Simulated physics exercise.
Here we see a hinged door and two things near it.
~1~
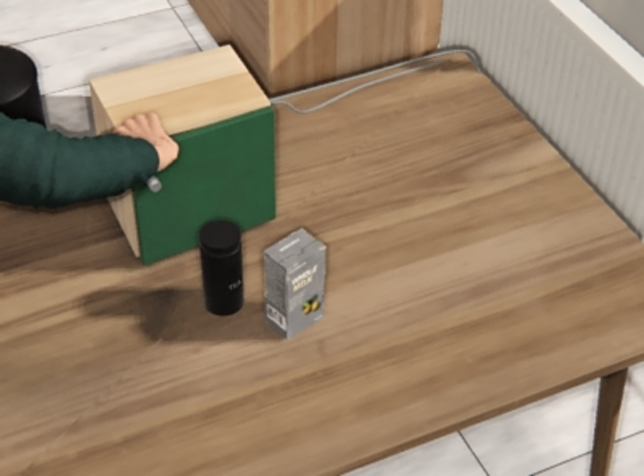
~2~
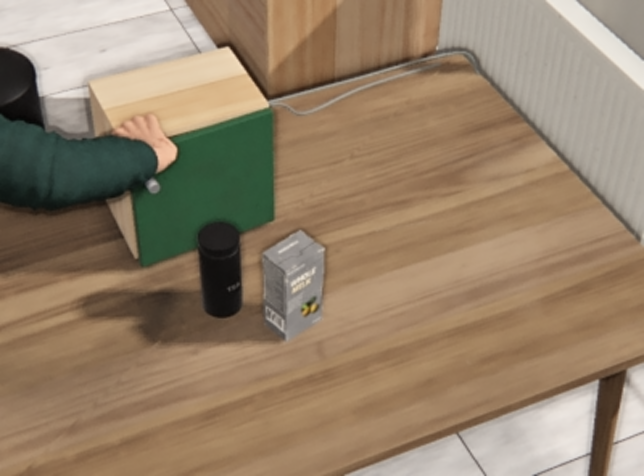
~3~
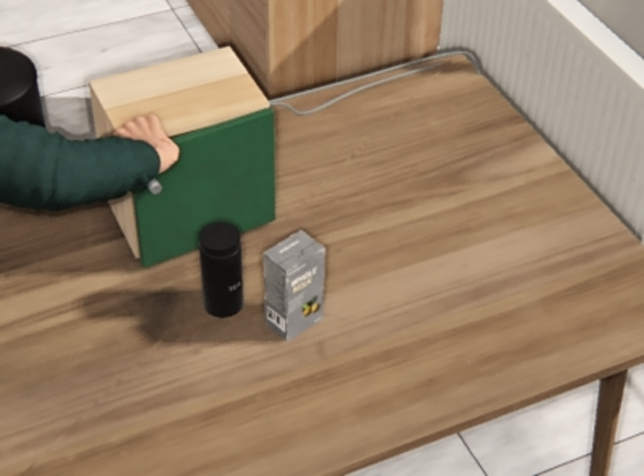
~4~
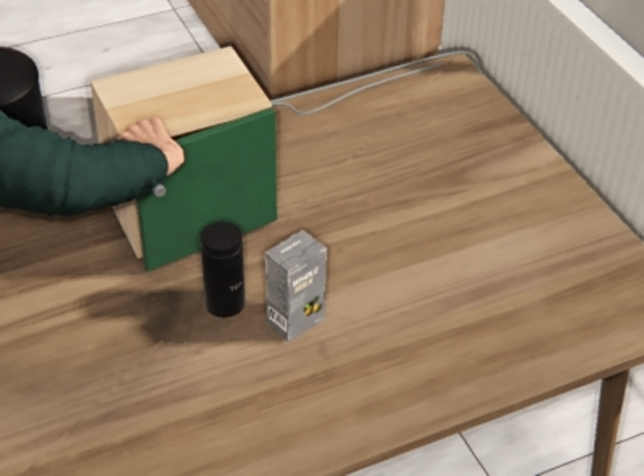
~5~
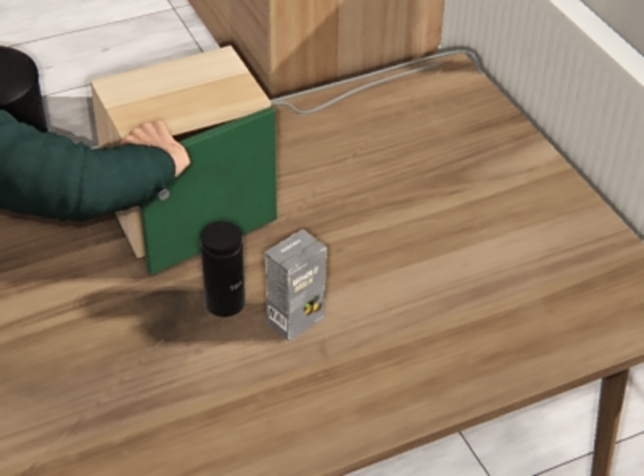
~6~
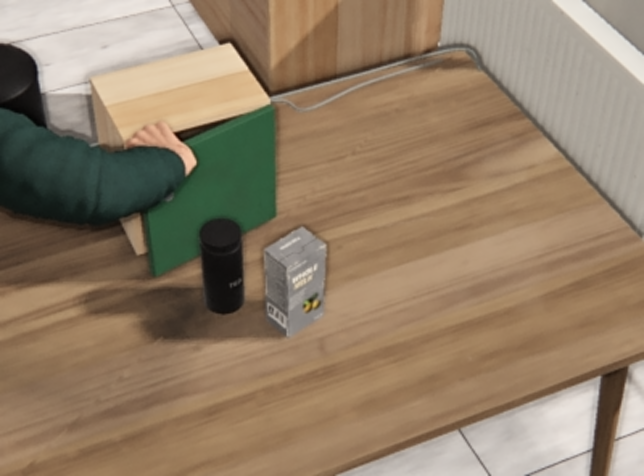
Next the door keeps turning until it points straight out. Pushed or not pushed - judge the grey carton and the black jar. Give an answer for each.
Grey carton: Pushed; black jar: Pushed.
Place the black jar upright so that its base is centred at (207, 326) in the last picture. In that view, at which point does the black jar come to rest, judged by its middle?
Close to (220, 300).
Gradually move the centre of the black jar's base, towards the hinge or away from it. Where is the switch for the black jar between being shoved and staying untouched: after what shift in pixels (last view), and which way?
The switch happens after a shift of some 36 pixels down.
Then, 1.20 s past the last view, door 53° open; grey carton travelled a little near (305, 288); black jar travelled about its own width near (265, 282).
Then, 1.70 s past the last view, door 70° open; grey carton travelled about its own width near (343, 296); black jar travelled well along near (307, 286).
Finally, the grey carton is pushed along, near (369, 298); the black jar is pushed along, near (353, 271).
